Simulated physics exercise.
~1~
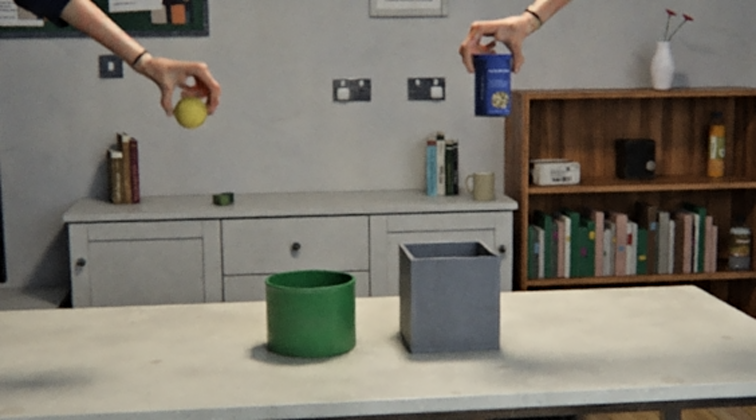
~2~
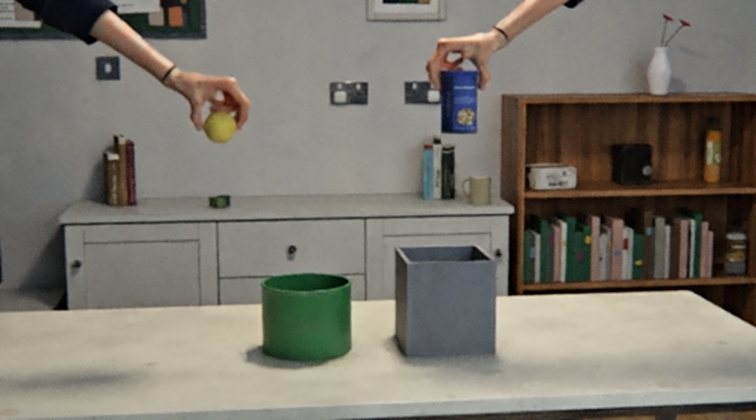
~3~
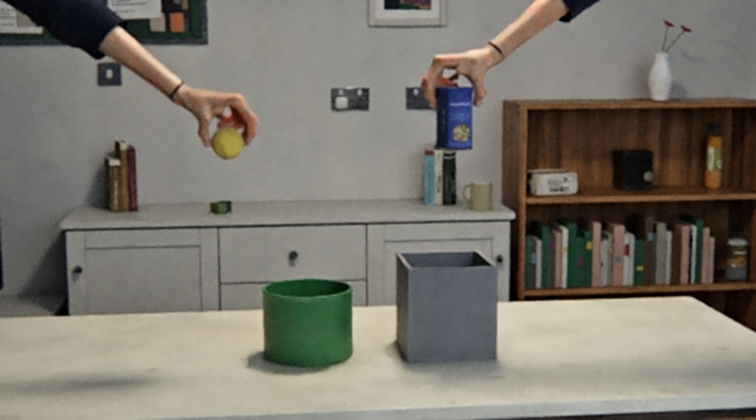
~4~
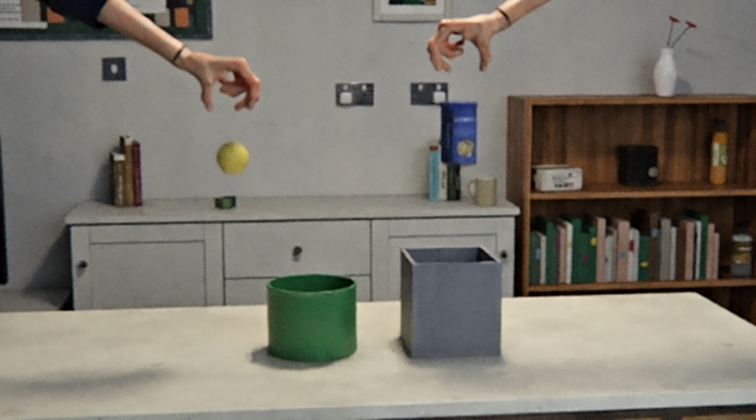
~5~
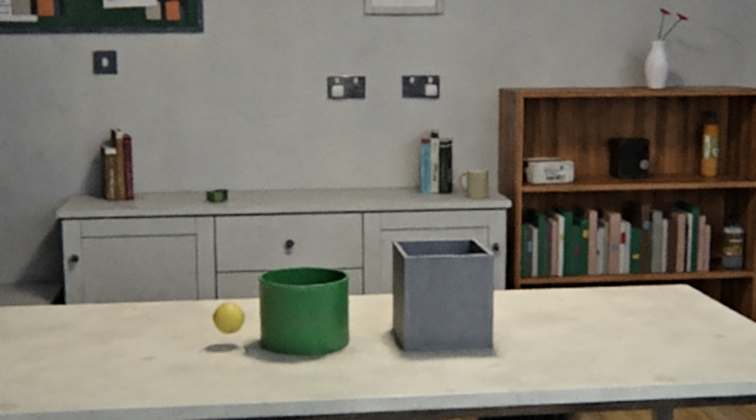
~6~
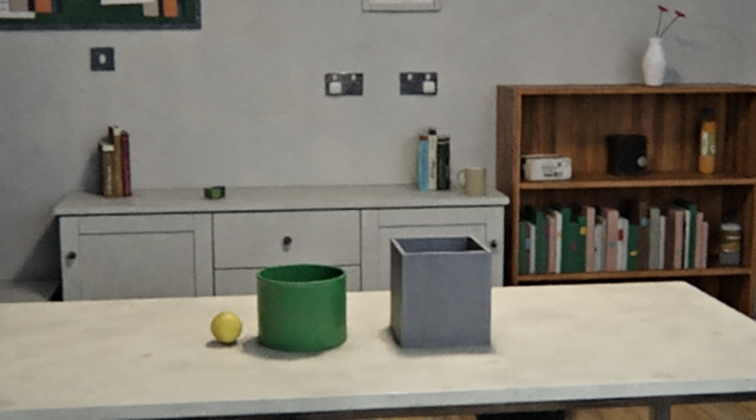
Two hands reach in from the upper left and upper right above a pale table, seen from the front by a slightly swaying camera, one holding a yellow lemon and the other a blue tin. Below stand a round green pot on the left and a square grey basket on the right, with a pale cabinet and a wooden bookshelf behind. The hands move inward, then lower a little. Their fingers open and both things fall as the hands draw back. The tin drops into the grey basket, out of sight, while the lemon misses the green pot and ends up on the table to its left.
